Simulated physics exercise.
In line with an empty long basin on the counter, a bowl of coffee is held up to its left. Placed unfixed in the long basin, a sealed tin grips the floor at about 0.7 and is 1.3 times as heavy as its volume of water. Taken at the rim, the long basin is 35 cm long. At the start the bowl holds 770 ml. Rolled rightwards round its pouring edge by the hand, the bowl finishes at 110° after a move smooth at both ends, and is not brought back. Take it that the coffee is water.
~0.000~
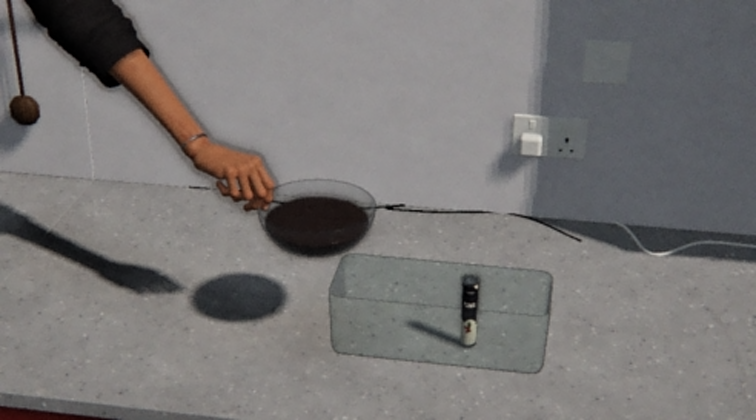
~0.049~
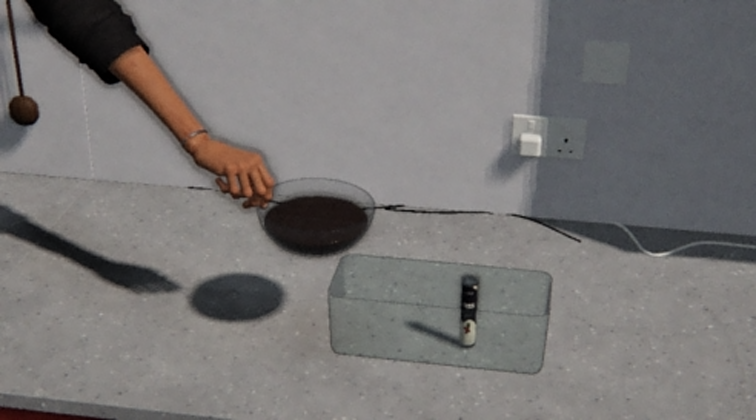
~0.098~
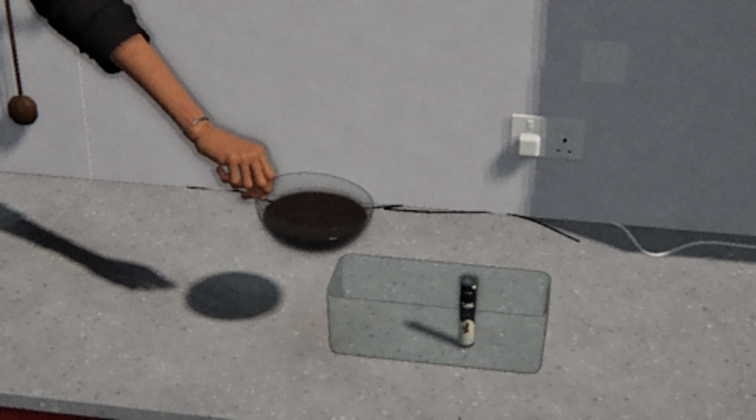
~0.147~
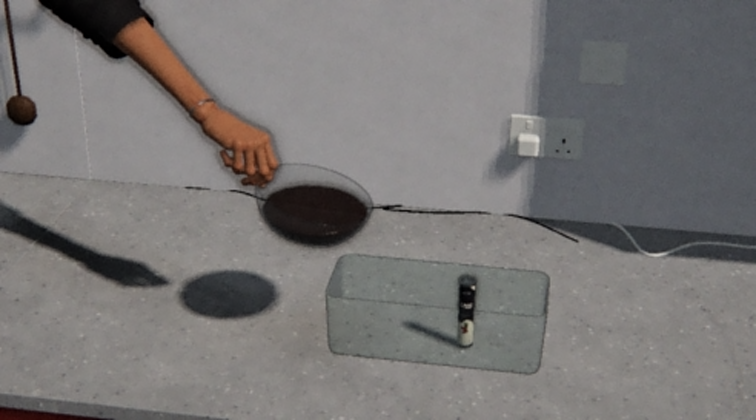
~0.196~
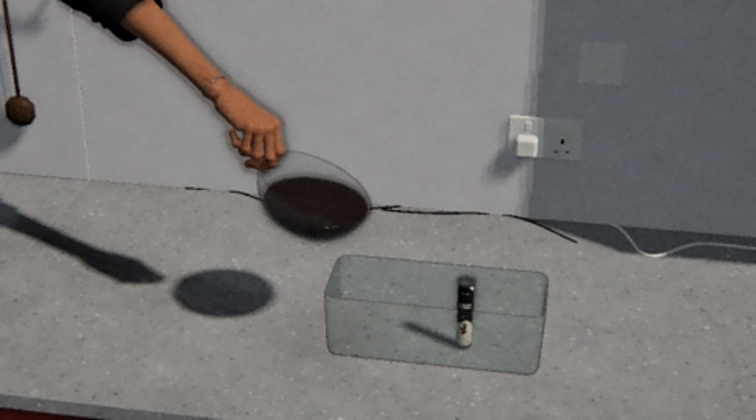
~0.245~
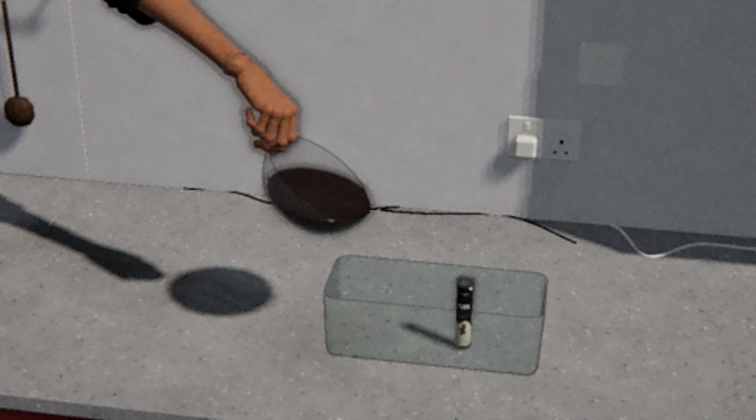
A hand held a clear bowl of dark liquid level above a counter, left of a clear basin with a small dark tin inside, then steadily tilted the bowl rightwards, its left side rising.
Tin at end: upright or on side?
Overturned.
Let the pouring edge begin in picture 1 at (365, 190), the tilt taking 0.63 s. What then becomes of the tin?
It tumbles.
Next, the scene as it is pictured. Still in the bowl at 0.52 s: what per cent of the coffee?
Fraction remaining: Approx. 14 per cent.
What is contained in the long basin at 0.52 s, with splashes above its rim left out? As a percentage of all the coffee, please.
Roughly 12 per cent.
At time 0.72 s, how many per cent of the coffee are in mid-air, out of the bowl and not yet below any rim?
About 2 per cent.
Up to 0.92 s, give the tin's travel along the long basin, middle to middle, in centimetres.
Centre to centre, close to 3 cm.
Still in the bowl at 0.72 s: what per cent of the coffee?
Share remaining: Approx. 0 %.
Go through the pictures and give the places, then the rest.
Tilt 0°; pouring edge (375, 211); surface from (267, 214) to (369, 223); the long basin's rim runs from (336, 275) to (551, 295); the tin's top is at (471, 283), in the first picture.
Tilt 2°; pouring edge (374, 211); surface from (266, 213) to (369, 222), in the second picture.
Tilt 6°; pouring edge (372, 211); surface from (264, 208) to (368, 219), in the third picture.
Tilt 13°; pouring edge (371, 212); surface from (264, 200) to (367, 214), in the fourth picture.
Tilt 23°; pouring edge (369, 212); surface from (265, 190) to (368, 210), in the fifth picture.
Tilt 34°; pouring edge (368, 213); surface from (268, 177) to (364, 202); 1 per cent is over the edge, in the sixth picture.
By 0.52 s the tilt is 99° and 15 per cent is still to pour; the tin stands where it began.
By 0.72 s the tilt is 110° and 0 per cent is still to pour; the tin leans 13°.
By 0.92 s the tilt is 110° and 0 per cent is still to pour; the tin leans 19°.
By 1.15 s the tilt is 110° and 0 per cent is still to pour; the tin lies on its side.
At rest the tin lies on its side.
